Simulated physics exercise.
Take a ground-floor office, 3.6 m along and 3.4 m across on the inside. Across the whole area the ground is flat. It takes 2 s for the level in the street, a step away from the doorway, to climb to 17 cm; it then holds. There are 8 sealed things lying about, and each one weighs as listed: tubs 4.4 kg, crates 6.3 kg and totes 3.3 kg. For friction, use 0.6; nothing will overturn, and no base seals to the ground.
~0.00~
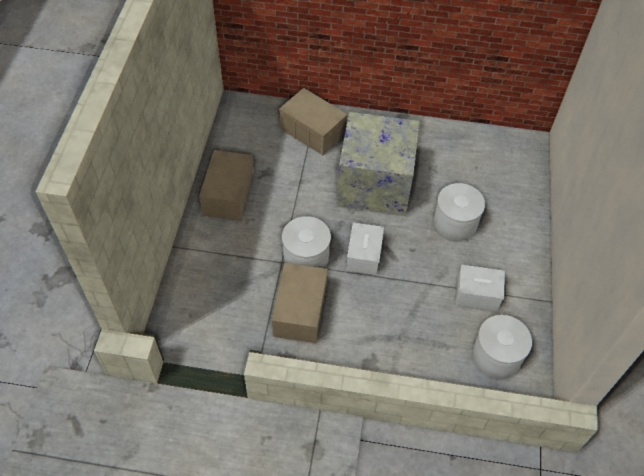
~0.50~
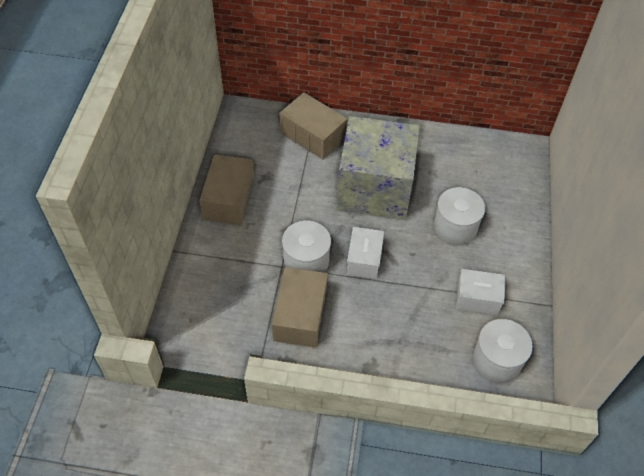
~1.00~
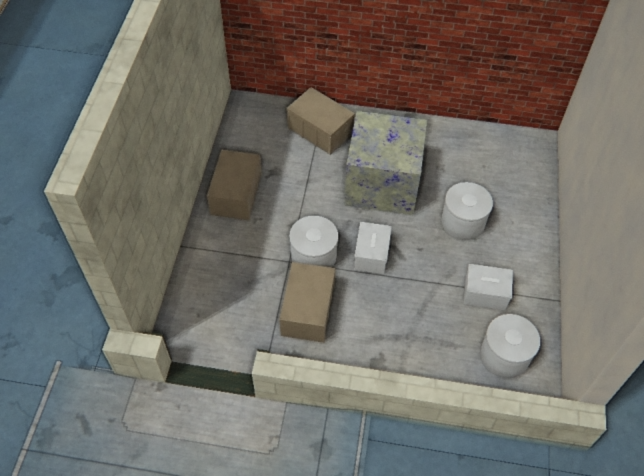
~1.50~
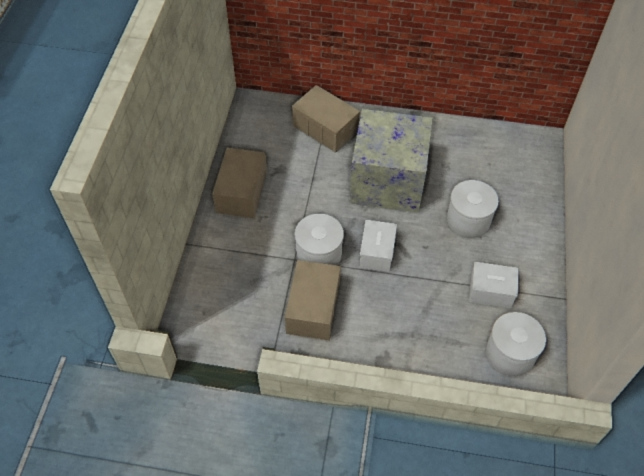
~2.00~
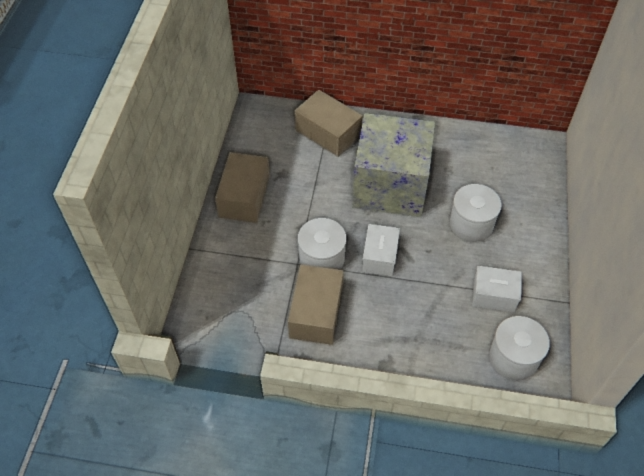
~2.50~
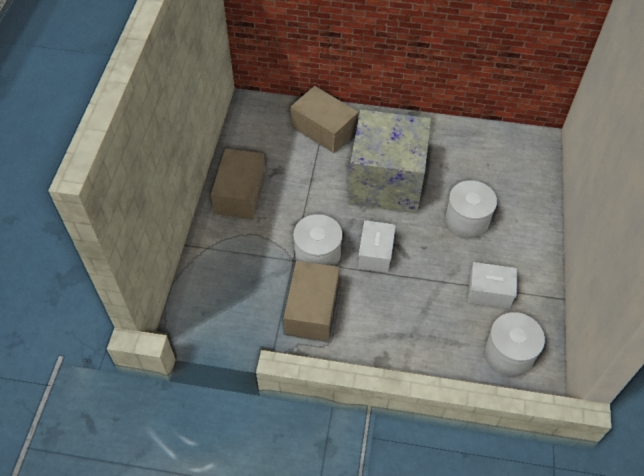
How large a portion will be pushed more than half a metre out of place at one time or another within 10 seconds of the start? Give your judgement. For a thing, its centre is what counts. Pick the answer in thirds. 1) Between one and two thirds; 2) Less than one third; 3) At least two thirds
Answer: 1.
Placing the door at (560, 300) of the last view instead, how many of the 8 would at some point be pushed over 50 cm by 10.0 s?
In that case 6 of them.
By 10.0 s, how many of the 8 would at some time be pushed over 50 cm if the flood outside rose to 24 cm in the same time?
With that change, 8 of them.
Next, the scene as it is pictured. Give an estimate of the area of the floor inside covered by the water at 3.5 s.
Near 4.5 m2 in all.
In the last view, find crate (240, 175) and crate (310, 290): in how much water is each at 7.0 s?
Depths: Near 10 cm, then near 2 cm.
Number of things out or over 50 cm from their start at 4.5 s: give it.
I make it 2.
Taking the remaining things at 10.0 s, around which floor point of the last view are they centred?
Mean position approx. (465, 278).
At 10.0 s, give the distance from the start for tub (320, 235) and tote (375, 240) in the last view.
One is off by 140 cm, the other by 80 cm, in the order asked.
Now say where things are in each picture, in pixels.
A tub at (306, 236) rests on the ground; a crate at (226, 175) rests on the ground; water covers 0.0 m2; 0 of 8 have shifted, in the first picture.
A tub at (306, 240), on the bottom; a crate at (227, 180), on the bottom; 0.0 m2 under water; 0 of 8 have shifted, in the second picture.
A tub at (314, 235) rests on the ground; a crate at (234, 175), on the bottom; water covers 0.0 m2; 0 of 8 have shifted, in the third picture.
A tub at (319, 233) rests on the ground; a crate at (239, 173), on the bottom; 0.0 m2 under water; 0 of 8 have shifted, in the fourth picture.
A tub at (322, 238), on the bottom; a crate at (242, 177), on the bottom; water covers 0.3 m2; 0 of 8 have shifted, in the fifth picture.
A tub at (318, 234), on the bottom; a crate at (238, 174), on the bottom; water covers 1.3 m2; 0 of 8 have shifted, in the sixth picture.
After 3.5 s 0 of 8 are over 50 cm from their spots; 0 afloat.
After 4.5 s 2 of 8 are over 50 cm from their spots; 2 afloat.
After 7.0 s 3 of 8 are over 50 cm from their spots; 2 afloat.
After 10.0 s 5 of 8 are over 50 cm from their spots, and 5 have been at some point; 7 afloat.
